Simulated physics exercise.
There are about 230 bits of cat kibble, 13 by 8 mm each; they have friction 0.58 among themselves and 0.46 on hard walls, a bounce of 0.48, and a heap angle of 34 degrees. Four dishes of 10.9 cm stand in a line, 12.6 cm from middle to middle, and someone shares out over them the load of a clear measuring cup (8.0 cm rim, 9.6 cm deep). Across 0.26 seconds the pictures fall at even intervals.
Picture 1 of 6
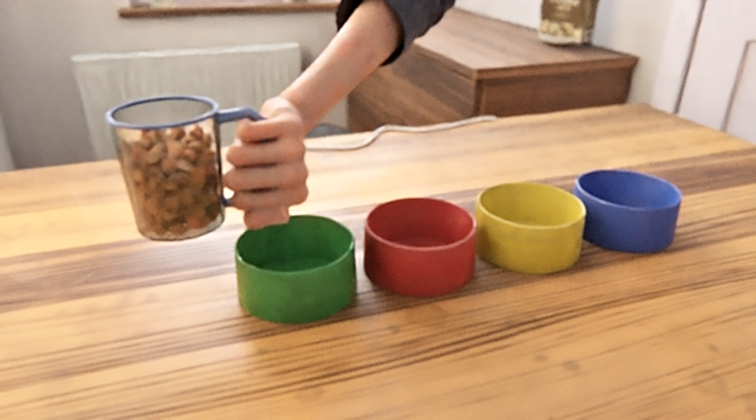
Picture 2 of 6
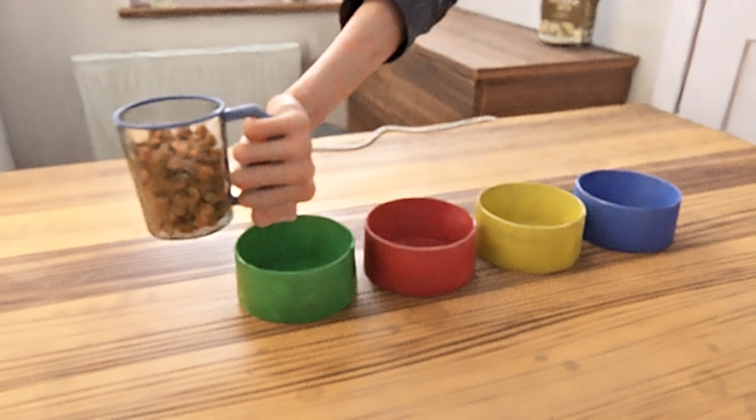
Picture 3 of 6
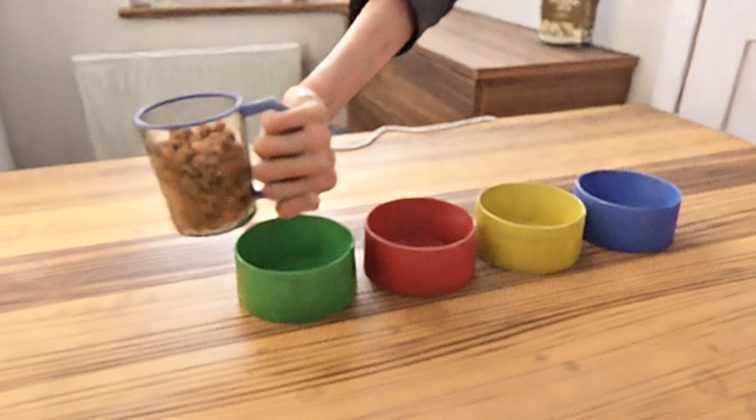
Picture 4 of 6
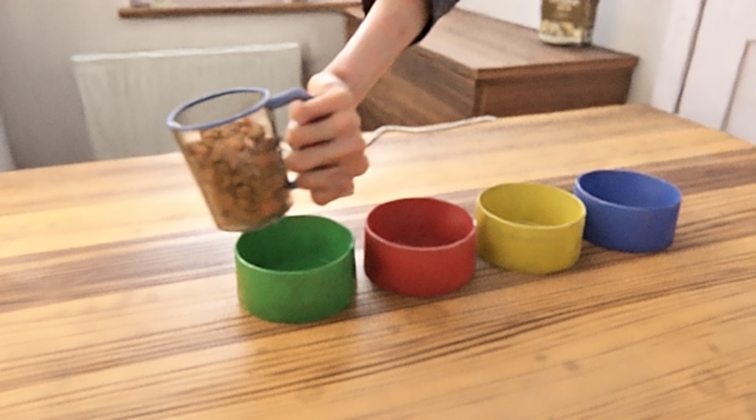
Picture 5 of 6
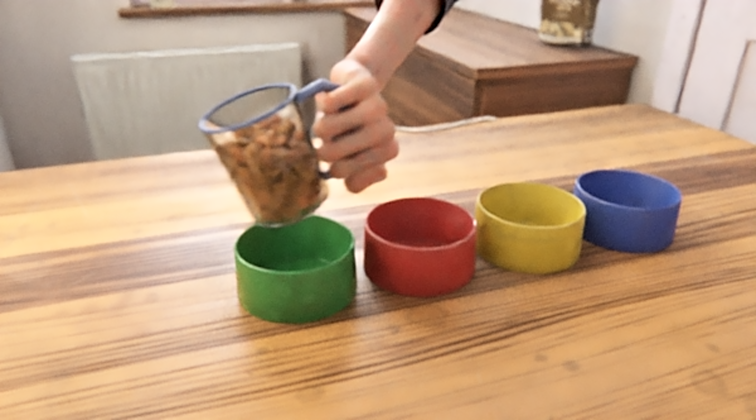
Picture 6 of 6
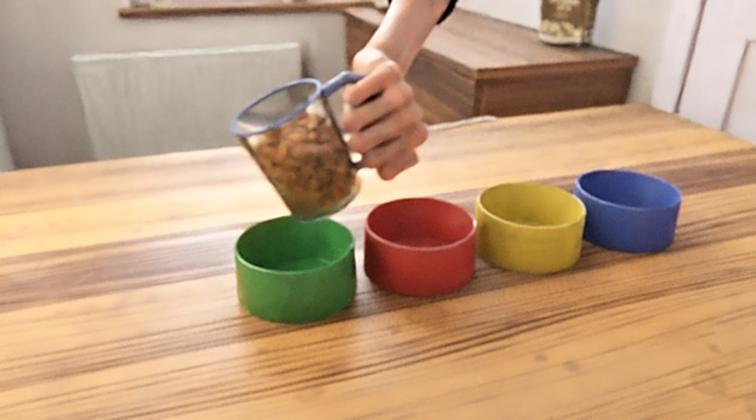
The footage shows a hand holding a clear, blue-rimmed measuring cup of brown kibble beside a row of green, red, yellow and blue dishes on a wooden table, then moving it rightward above the green dish while gradually tilting it.
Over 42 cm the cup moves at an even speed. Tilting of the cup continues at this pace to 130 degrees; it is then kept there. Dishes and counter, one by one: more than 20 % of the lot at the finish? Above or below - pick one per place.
Red: Below; blue: Below; green: Below; yellow: Above; counter: Below.
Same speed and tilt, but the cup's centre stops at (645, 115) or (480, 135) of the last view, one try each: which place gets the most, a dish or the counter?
Try 1 - blue; try 2 - red.
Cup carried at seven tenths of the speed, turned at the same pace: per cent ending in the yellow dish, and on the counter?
Yellow: 90; counter: 0.
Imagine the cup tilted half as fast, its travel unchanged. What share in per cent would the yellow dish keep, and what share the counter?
Then the yellow dish would get 100 and the counter 0.
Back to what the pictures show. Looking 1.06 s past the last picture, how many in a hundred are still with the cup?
It comes out close to 5 per cent.
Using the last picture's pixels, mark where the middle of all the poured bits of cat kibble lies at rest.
(533, 226).
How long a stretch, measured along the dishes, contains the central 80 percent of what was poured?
Some 6 centimetres.
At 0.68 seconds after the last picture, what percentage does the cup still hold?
95 per cent.
Then, 0.41 s after the last picture, tilt 76 degrees; cup holds 100 %.
Then, 0.68 s after the last picture, tilt 109 degrees; cup holds 95 %, yellow 5 %.
Then, 1.06 s after the last picture, tilt 130 degrees; cup holds 5 %, yellow 95 %.
In the end, red 0 %, blue 0 %, green 0 %, yellow 100 %, counter 0 %.
